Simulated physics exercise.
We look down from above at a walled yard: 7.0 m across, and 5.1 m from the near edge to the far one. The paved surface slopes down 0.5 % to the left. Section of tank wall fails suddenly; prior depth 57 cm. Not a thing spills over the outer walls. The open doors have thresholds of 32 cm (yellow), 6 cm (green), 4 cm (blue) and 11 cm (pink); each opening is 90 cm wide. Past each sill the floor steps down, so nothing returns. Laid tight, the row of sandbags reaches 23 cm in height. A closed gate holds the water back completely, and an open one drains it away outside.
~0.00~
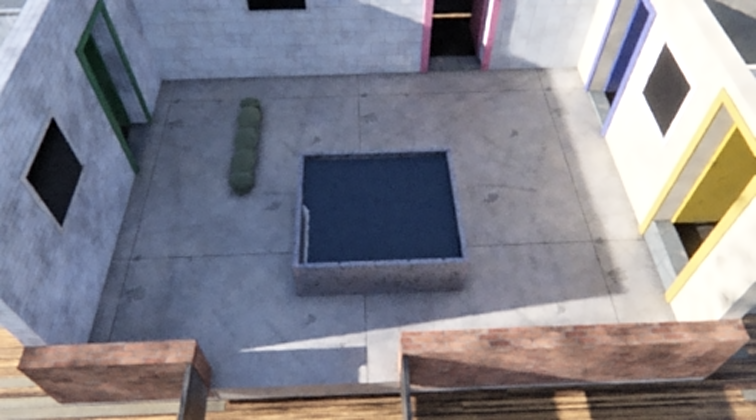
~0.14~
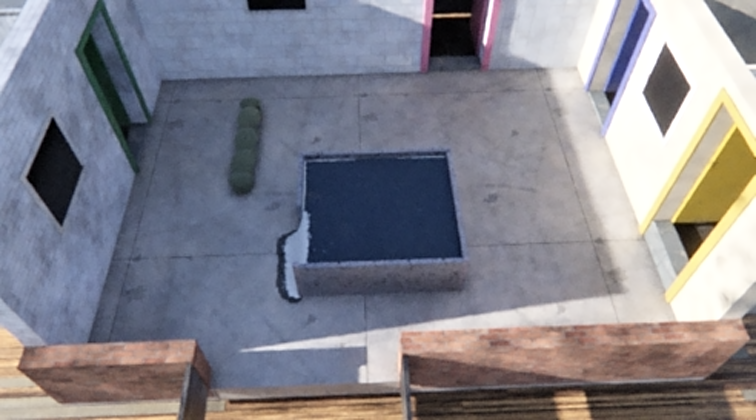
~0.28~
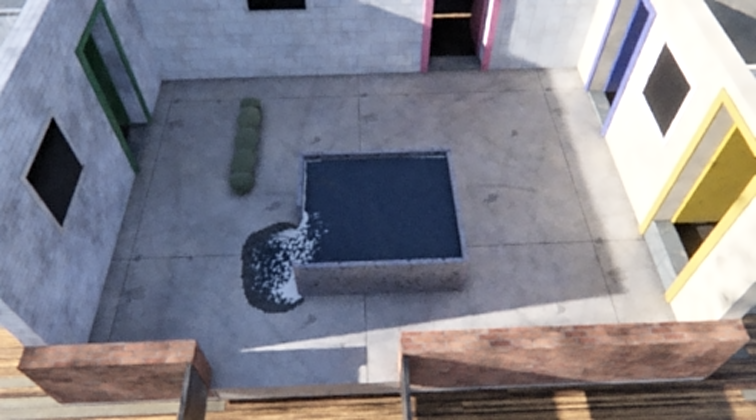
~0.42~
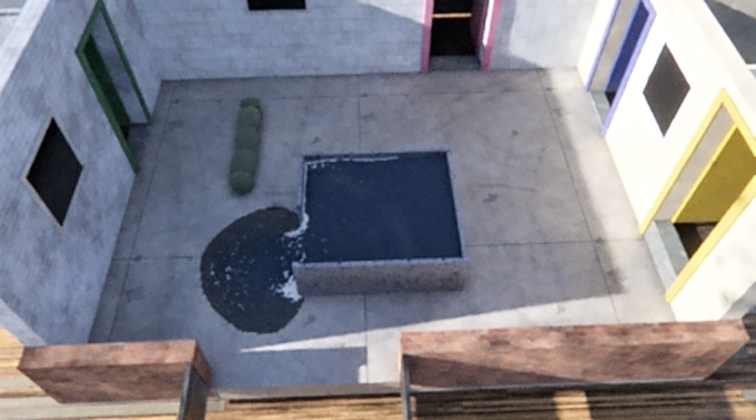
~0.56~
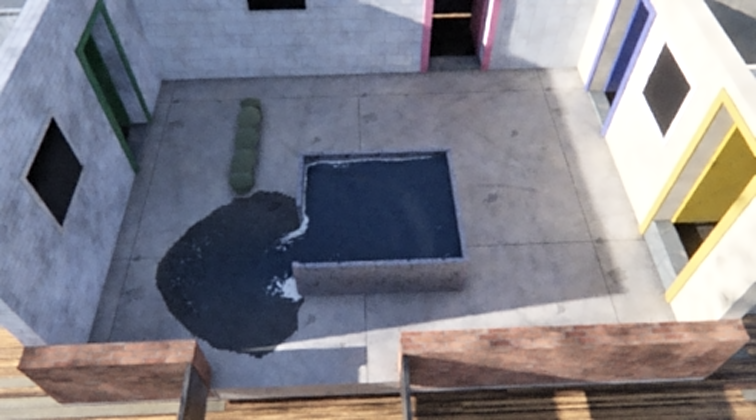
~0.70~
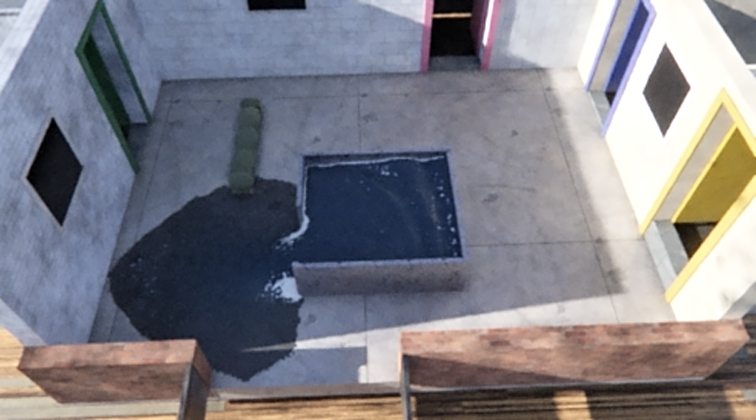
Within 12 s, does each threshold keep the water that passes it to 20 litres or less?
Yellow door: The total remains smaller than the cap; green door: The total grows larger than the cap; blue door: The total remains smaller than the cap; pink door: The total remains smaller than the cap.
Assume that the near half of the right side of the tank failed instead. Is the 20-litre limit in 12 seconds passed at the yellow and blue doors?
At yellow the amount is beneath the mark, while at blue it is higher than the mark.
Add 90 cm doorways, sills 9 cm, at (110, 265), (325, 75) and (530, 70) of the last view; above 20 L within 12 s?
More, less, less.
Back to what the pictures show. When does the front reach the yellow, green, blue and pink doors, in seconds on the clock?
So, yellow at 10.5 s, then green at 1.6 s, blue at 8.0 s, and pink at 5.5 s.
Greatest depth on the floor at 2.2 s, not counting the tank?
Max depth: About 32 centimetres.
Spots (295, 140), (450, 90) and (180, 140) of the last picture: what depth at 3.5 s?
Reading - approx. 0 / 0 / 7 cm.
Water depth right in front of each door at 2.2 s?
Centimetres: Yellow 0 / green 9 / blue 0 / pink 0.
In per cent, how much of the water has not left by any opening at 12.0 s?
Around 80 per cent of the water.
After 1.4 s water covers 20 % of the floor and is deepest (42 cm) near (80, 374); yellow door not reached, green door not reached, blue door not reached, pink door not reached.
After 2.2 s water covers 20 % of the floor and is deepest (32 cm) near (145, 371); yellow door not reached, green door 9 cm at the sill, 0 L in, blue door not reached, pink door not reached.
After 3.5 s water covers 30 % of the floor and is deepest (20 cm) near (189, 299); yellow door not reached, green door 9 cm at the sill, 6 L in, blue door not reached, pink door not reached.
After 7.0 s water covers 60 % of the floor and is deepest (16 cm) near (181, 143); yellow door not reached, green door 11 cm at the sill, 21 L in, blue door not reached, pink door 2 cm at the sill, 0 L in.
After 12.0 s water covers 85 % of the floor and is deepest (10 cm) near (142, 153); yellow door 2 cm at the sill, 0 L in, green door 10 cm at the sill, 95 L in, blue door 4 cm at the sill, 4 L in, pink door 2 cm at the sill, 0 L in.
